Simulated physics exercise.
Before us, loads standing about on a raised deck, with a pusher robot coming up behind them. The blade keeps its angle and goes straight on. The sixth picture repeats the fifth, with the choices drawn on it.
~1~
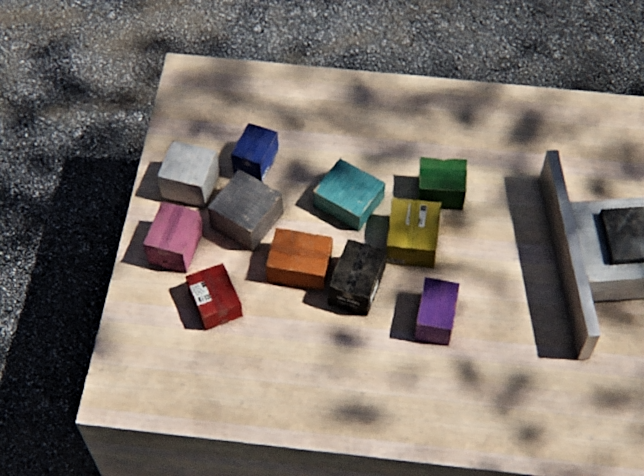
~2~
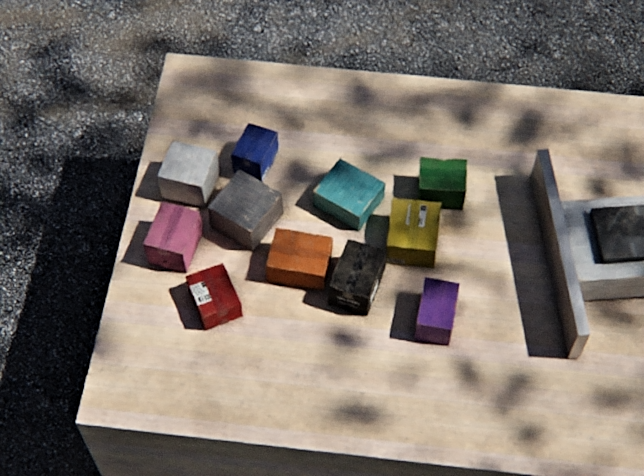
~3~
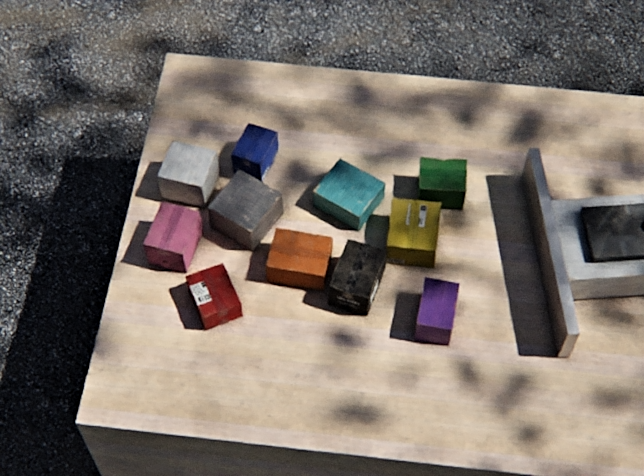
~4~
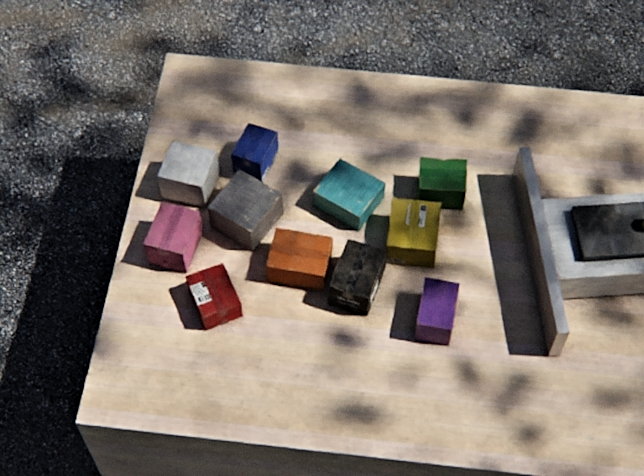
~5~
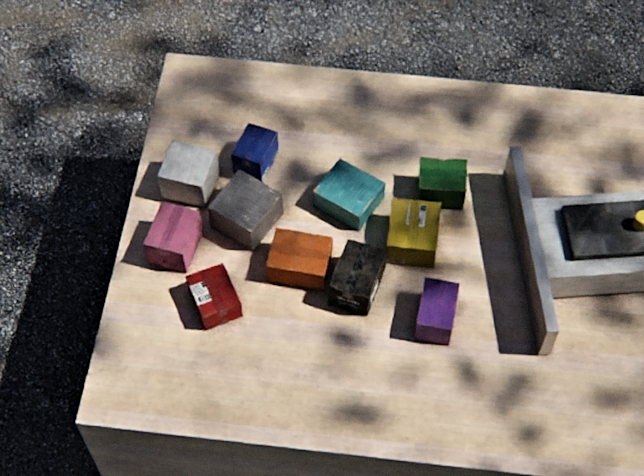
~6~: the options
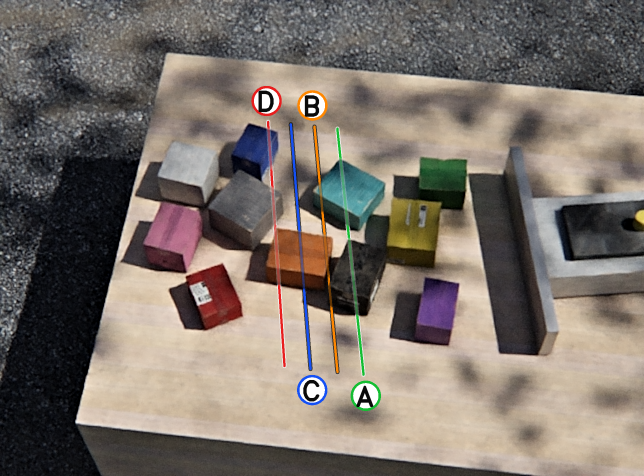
Grey pusher robot with a wide upright blade sliding slowly left across a pale deck towards colourful crates and parcels standing still.
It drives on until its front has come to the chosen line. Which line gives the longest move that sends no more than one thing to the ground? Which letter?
Up to line D.
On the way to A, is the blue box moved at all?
No.
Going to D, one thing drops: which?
The pink parcel.
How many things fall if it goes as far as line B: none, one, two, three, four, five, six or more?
The count is none.
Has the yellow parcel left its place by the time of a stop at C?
Yes.
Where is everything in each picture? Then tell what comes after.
The first frame shows white crate (189, 175); pink parcel (174, 238); green parcel (442, 183).
The second frame shows robot (632, 233); yellow parcel (414, 233).
The third frame shows robot (623, 232); purple crate (437, 311).
The fourth frame shows robot (613, 231); turquoise crate (349, 195).
The fifth frame shows robot (603, 230); red parcel (214, 296); blue box (255, 153); white crate (189, 175).
On the marked copy, A at (350, 243); B at (325, 241); C at (300, 238); D at (276, 236).
Taking D. A third of the way, robot (510, 220); purple crate (425, 312); green parcel (400, 182).
Two thirds of the way, robot (417, 211); white crate (171, 169); pink parcel (160, 238).
When it is over, robot (349, 204); pink parcel over the edge; white crate (148, 164); one fallen.
As for the rest, A is within the limit but short; B is within the limit but short; C is within the limit but short.
